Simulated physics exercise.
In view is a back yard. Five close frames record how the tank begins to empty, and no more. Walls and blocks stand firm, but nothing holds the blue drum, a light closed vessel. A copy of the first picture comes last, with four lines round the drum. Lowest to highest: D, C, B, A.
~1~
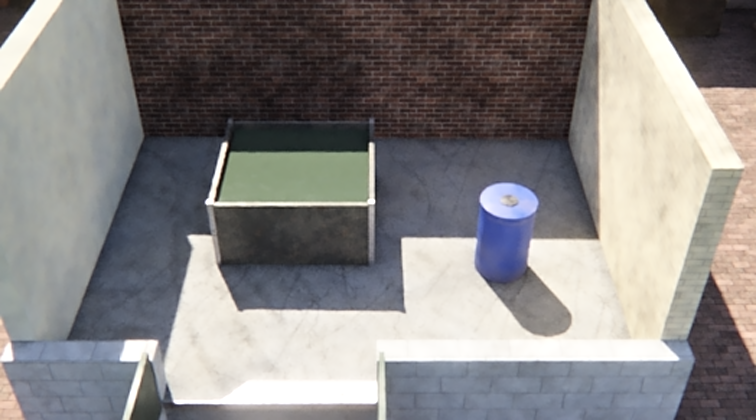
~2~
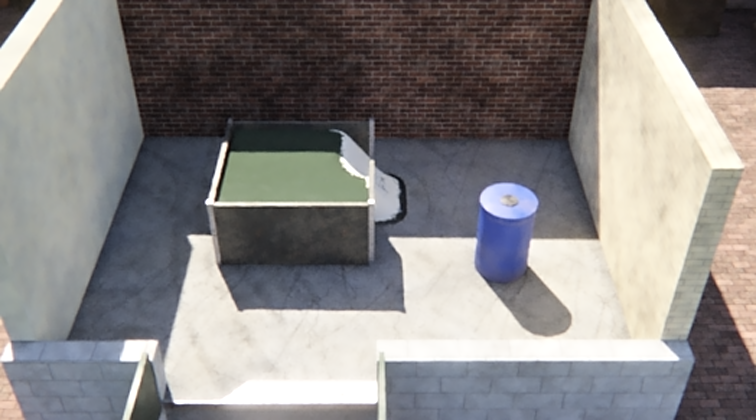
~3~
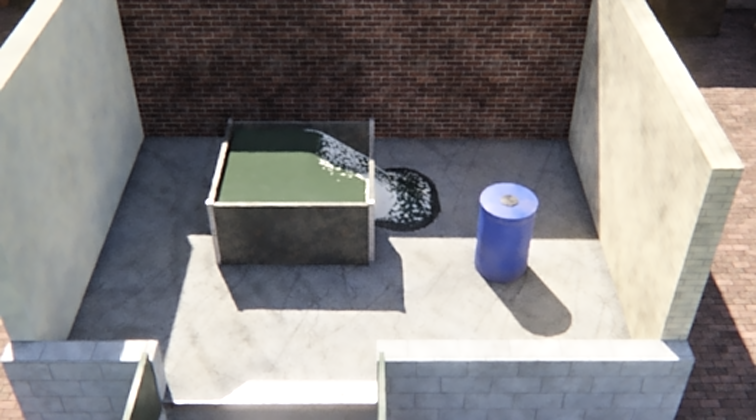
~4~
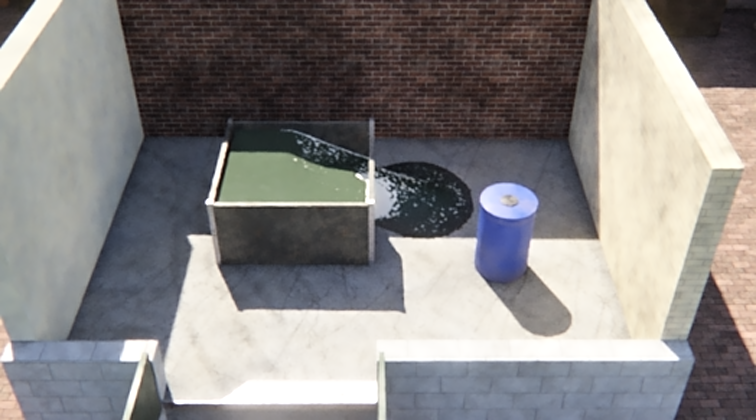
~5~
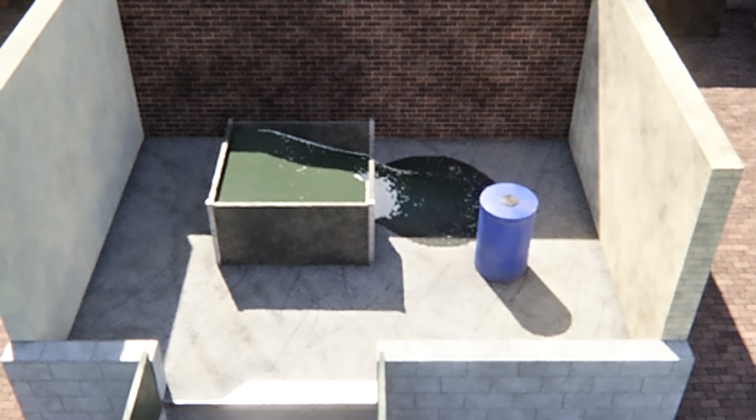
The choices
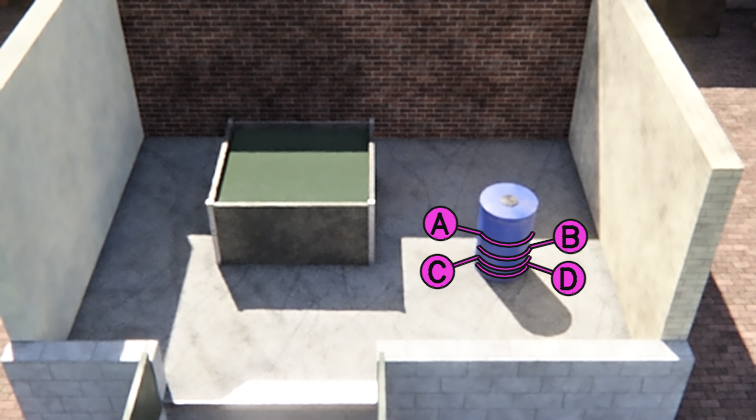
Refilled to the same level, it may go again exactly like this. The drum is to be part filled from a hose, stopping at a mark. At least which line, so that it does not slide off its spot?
Use level C.
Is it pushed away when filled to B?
No, not at all.
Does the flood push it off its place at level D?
Yes.
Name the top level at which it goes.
The answer is D.
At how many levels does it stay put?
Three of the four.
On the marked copy, A at (508, 245); B at (507, 258); C at (505, 269); D at (504, 276); from the bottom up D, C, B, A.
With A, it does not move.
With B, it does not move.
With C, it does not move.
With D, it is pushed about half its own width away.
